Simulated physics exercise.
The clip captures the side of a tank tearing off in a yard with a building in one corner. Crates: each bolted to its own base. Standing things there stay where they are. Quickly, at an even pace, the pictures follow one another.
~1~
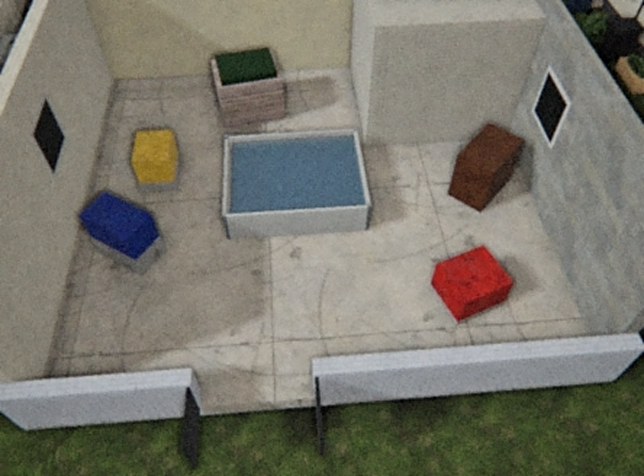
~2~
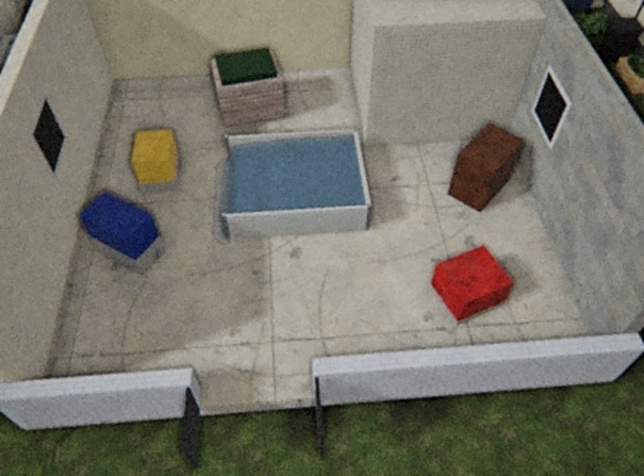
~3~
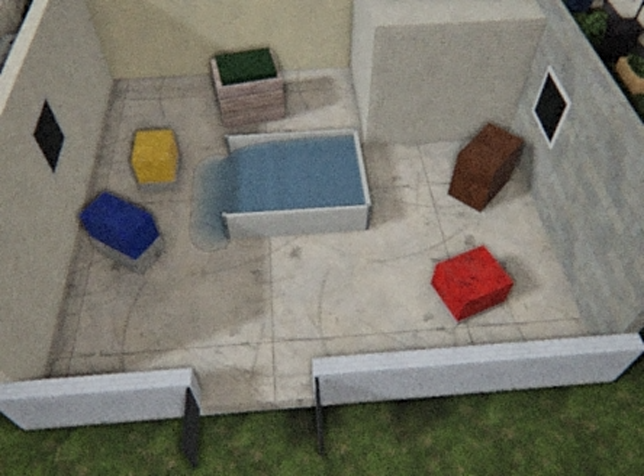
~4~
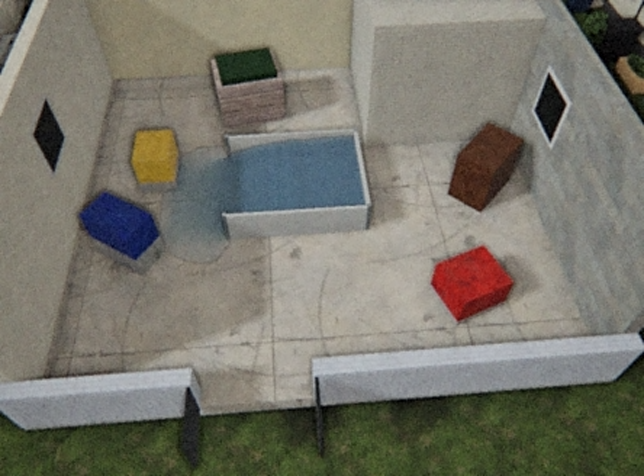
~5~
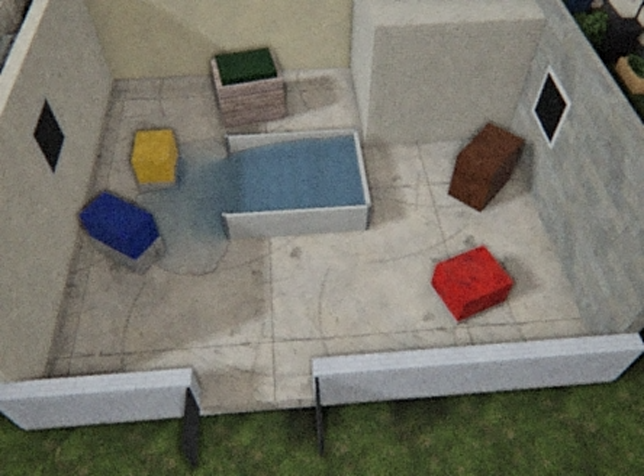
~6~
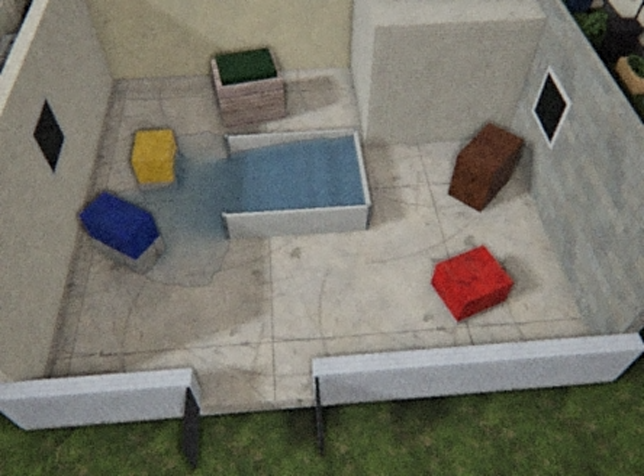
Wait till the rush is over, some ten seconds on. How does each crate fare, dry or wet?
At the end, the red crate will have no water on it, the blue crate will have no water on it, the yellow crate will have water on it.
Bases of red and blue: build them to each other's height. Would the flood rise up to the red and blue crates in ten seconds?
With the swap, red avoids the flood while blue is flooded.
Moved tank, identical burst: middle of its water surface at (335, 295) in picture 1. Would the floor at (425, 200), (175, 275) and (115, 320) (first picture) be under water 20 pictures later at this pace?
First unwetted; next drenched; last drenched.
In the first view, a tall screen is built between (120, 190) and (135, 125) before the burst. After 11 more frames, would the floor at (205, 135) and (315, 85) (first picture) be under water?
Reached, untouched.
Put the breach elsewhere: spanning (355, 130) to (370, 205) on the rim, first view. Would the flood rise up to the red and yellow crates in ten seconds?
My take: The red crate gets flooded, while the yellow crate stays clear.
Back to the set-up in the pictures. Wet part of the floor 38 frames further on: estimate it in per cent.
I'd say 55 per cent.
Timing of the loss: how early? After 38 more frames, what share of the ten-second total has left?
Close to 40 out of every hundred.
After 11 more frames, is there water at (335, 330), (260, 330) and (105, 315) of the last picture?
First spared, second spared, third inundated.
A moment on, water covers 15 % of the floor; the red crate not reached, the blue crate water round its plinth, the yellow crate water round its plinth.
Next, water covers 35 % of the floor; the red crate not reached, the blue crate water round its plinth, the yellow crate water round its plinth.
Then, water covers 45 % of the floor; the red crate not reached, the blue crate water round its plinth, the yellow crate water round its plinth.
Later, water covers 55 % of the floor; the red crate not reached, the blue crate water round its plinth, the yellow crate water round its plinth.
In the end, water covers 85 % of the floor; the red crate stayed above the water, the blue crate stayed above the water, the yellow crate was topped.
